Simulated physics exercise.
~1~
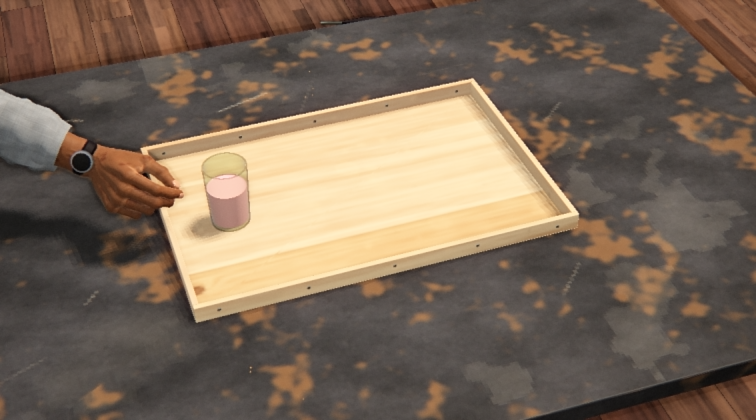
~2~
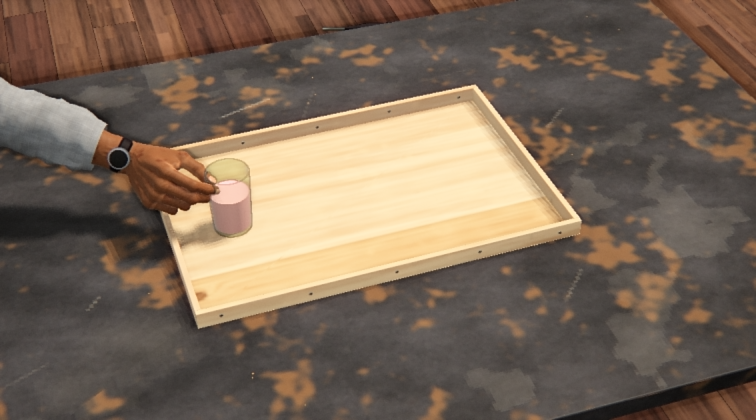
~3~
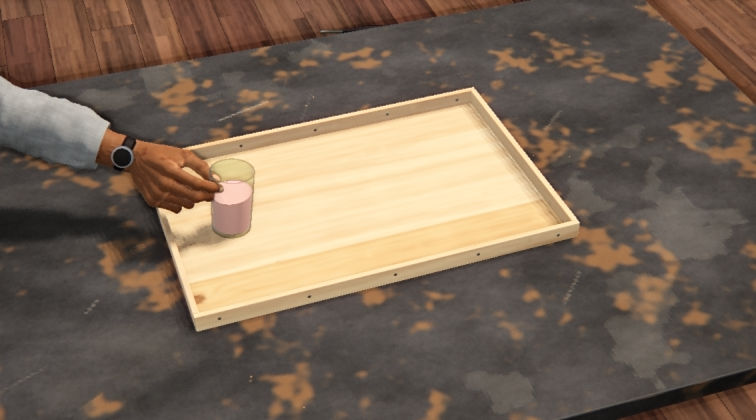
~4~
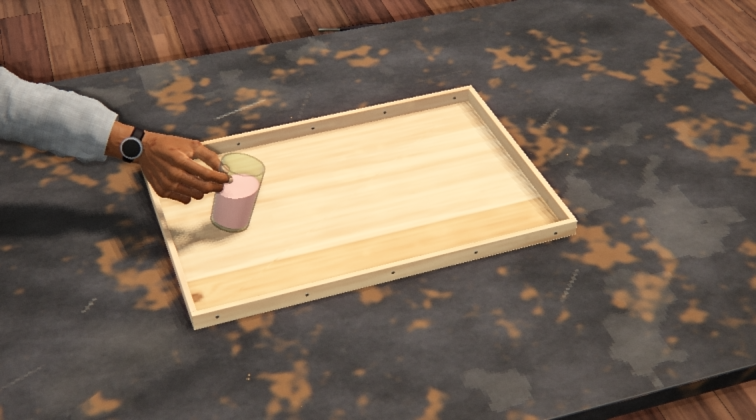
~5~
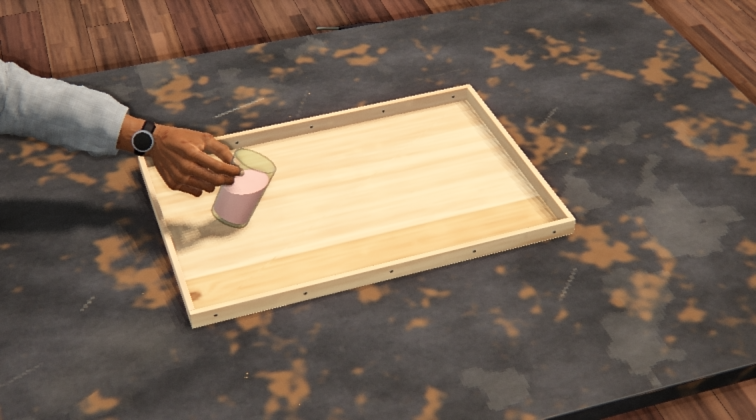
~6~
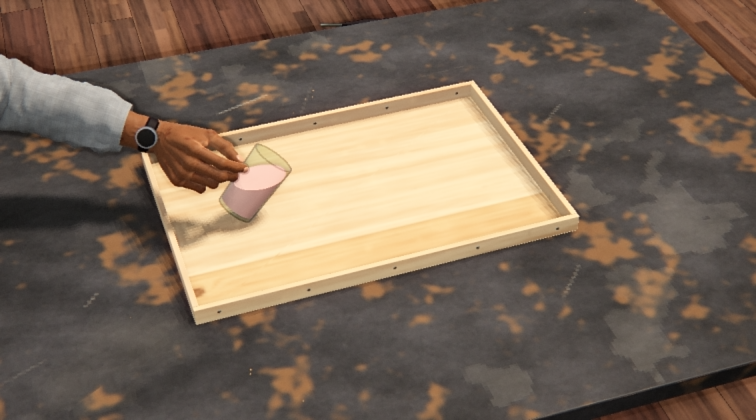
On a rimmed wooden tray, a hand reaching in from the left nudges a tumbler of pink milk, tilting it rightward.
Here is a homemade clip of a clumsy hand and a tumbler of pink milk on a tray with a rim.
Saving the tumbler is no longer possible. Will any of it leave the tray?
No, I think it will be confined to the tray.
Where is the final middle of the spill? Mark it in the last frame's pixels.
Around (437, 162).
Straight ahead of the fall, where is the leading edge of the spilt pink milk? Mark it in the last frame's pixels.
Spill front, last frame: Approx. (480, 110).
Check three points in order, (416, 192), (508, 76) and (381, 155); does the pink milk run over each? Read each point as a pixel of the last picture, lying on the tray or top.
Starting from the first: Caught by it, then never touched, finally caught by it.
Next, the tumbler lies in the tray; the puddle covers about as much as a plate; the top is dry.
After that, the puddle covers about as much as a tray; the top is dry.
Finally, the puddle covers about as much as a tray; the top is dry.
